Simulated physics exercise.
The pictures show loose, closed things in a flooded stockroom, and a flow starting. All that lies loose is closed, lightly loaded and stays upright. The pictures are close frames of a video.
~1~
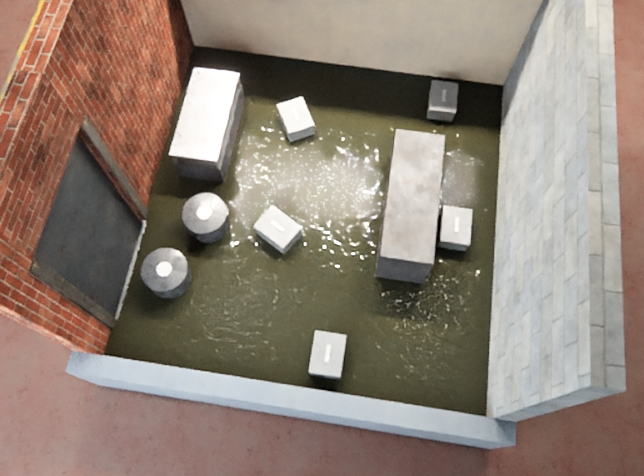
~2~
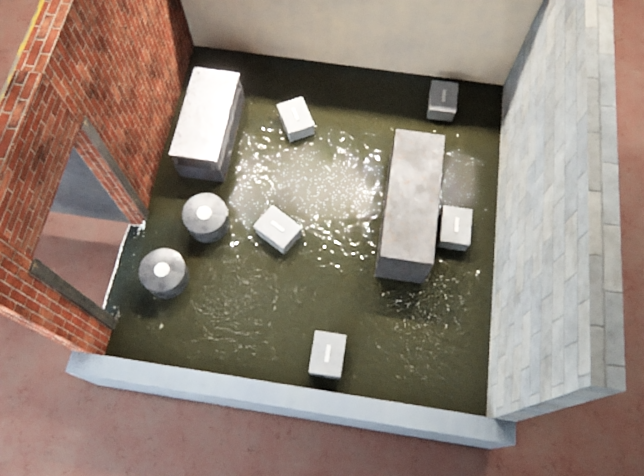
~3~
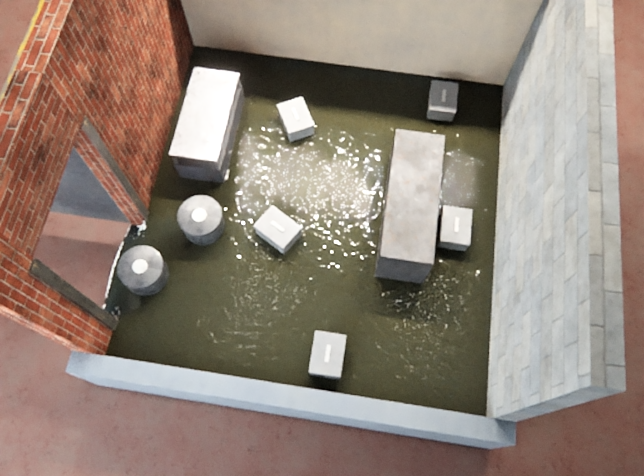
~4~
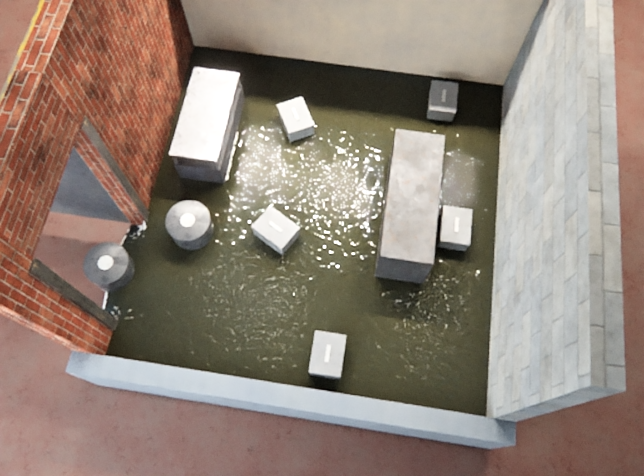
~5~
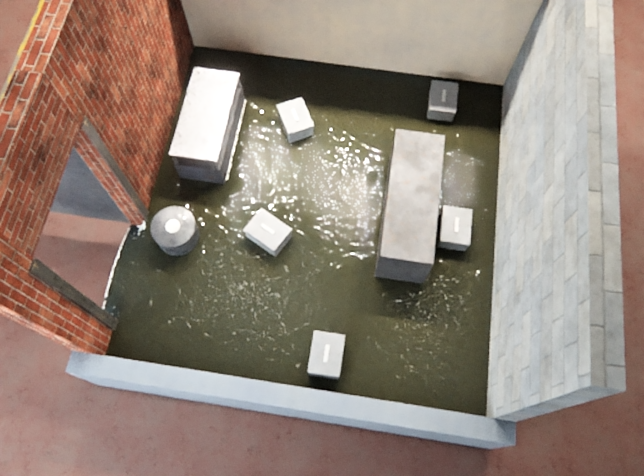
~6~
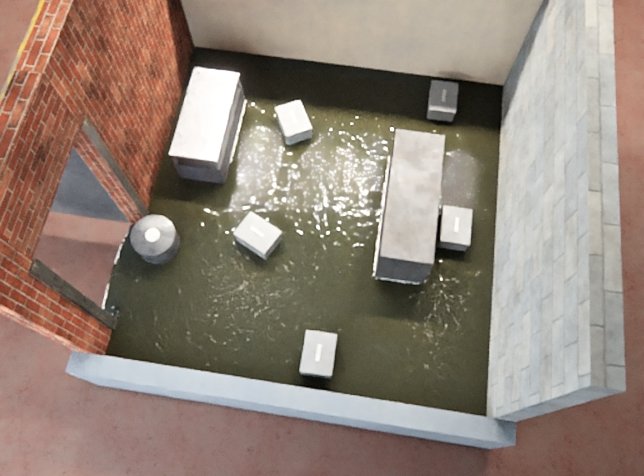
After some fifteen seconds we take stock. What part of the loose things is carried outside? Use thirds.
That comes to at least two thirds.
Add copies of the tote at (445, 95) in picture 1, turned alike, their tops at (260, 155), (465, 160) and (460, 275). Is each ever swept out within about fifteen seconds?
As listed: Through, kept in, kept in.
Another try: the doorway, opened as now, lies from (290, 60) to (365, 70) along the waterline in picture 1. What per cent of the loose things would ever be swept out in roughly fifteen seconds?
Close to 40 %.
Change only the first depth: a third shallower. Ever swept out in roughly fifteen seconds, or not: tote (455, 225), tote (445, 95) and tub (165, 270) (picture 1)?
In that order: Left behind, kept in, through.
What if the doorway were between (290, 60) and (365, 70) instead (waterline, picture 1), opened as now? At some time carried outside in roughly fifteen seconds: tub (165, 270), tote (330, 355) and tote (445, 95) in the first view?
In that order: No, still in, through.
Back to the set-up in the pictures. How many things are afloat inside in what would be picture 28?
I count 3.
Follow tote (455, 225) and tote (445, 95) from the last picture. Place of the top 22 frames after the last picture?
Around (439, 289) and (382, 103).
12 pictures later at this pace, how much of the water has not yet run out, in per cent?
Roughly 72 per cent.
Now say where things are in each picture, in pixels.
In the first picture, a tub at (204, 213) floats; a tote at (278, 227) floats; 0 of 7 have shifted.
In the second picture, a tub at (204, 213), afloat; a tote at (278, 227) floats; 0 of 7 have shifted.
In the third picture, a tub at (199, 215) floats, close to its start; a tote at (278, 227), afloat; 2 of 7 have shifted.
In the fourth picture, a tub at (188, 220), afloat, close to its start; a tote at (276, 227), afloat; 2 of 7 have shifted.
In the fifth picture, a tub at (173, 226) floats, a stride from its start; a tote at (268, 229), afloat, close to its start; 3 of 7 have shifted.
In the sixth picture, a tub at (153, 235) floats, a stride from its start; a tote at (257, 232) floats, close to its start; 4 of 7 have shifted.
A moment on, 2 of 7 are out; 5 afloat.
Next, 3 of 7 are out; 4 afloat.
Later, 4 of 7 are out; 3 afloat.
In the end, 5 of 7 are out; 2 afloat.
